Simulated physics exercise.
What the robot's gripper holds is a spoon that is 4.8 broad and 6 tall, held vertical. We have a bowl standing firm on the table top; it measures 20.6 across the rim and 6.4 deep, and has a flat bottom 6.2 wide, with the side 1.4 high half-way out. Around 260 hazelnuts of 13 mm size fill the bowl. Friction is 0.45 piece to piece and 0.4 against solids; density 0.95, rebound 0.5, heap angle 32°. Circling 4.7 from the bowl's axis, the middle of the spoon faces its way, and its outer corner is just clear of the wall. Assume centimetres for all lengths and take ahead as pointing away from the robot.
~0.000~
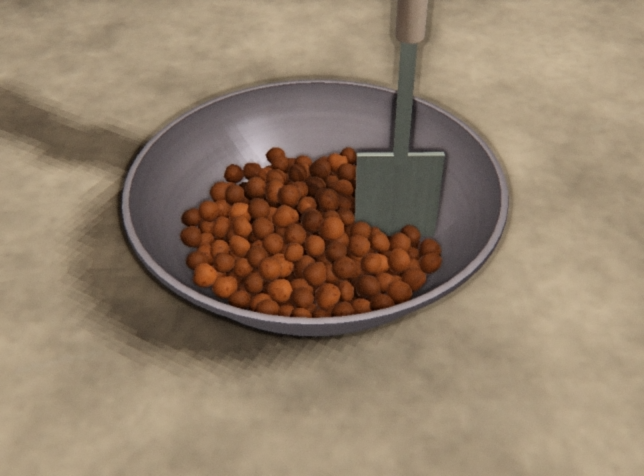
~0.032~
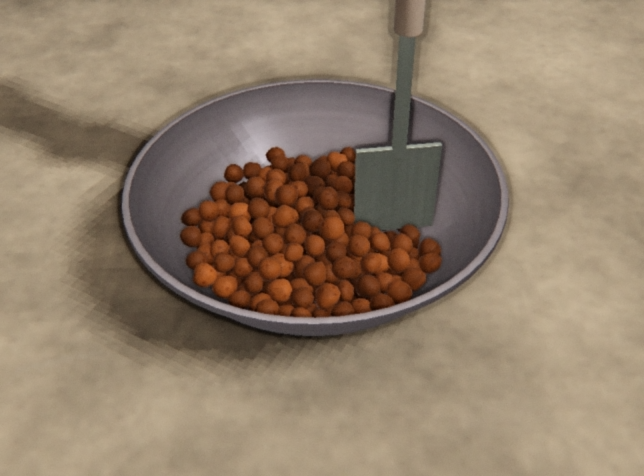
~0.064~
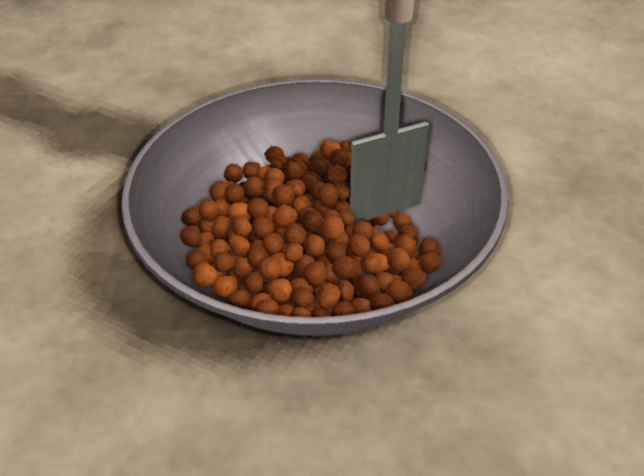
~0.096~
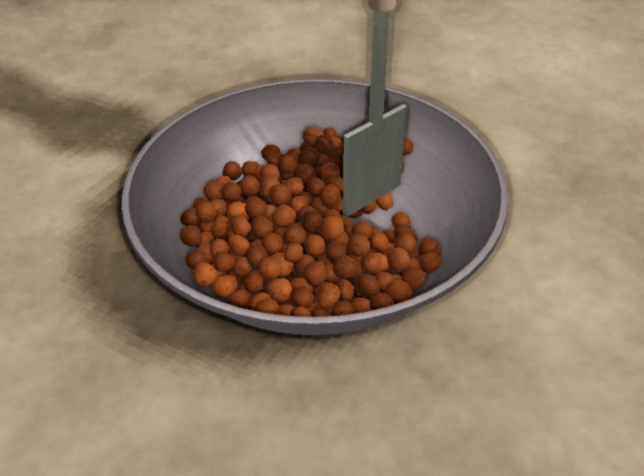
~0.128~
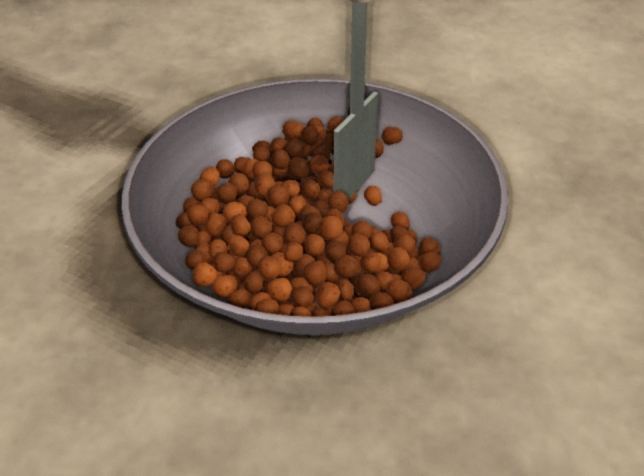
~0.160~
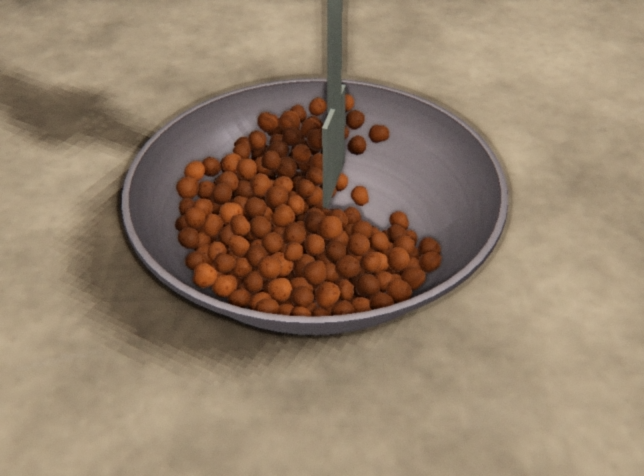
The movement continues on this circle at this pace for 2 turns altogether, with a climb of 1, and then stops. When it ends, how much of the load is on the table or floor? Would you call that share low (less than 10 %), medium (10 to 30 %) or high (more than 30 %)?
I would call it medium.
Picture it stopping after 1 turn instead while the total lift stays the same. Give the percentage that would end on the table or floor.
Estimate: Near 5 %.
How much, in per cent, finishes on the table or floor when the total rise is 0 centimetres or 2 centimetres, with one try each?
20 and 10 %.
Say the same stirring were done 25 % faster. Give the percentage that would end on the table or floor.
That would be some 20 percent.
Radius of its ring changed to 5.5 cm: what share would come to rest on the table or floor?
Then about 15 per cent.
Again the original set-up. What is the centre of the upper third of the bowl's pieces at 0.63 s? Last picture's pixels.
Look near (435, 212) for its middle.
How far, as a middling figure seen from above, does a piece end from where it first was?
Around 10 cm.
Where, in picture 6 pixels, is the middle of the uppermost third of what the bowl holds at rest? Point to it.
It is centred around (375, 207).
After 0.63 s, 329° round, highest piece 8 above the table; 240 in the bowl, 16 on the table or floor, 7 in flight or on the tool.
After 1.10 s, 222° round, highest piece 7 above the table; 225 in the bowl, 36 on the table or floor, 2 in flight or on the tool.
After 1.53 s, 0° round, highest piece 7 above the table; 222 in the bowl, 41 on the table or floor.
After 2.23 s, 0° round, highest piece 6 above the table; 222 in the bowl, 41 on the table or floor.
At rest, 222 in the bowl, 41 on the table or floor. That is 16 % on the table or floor.
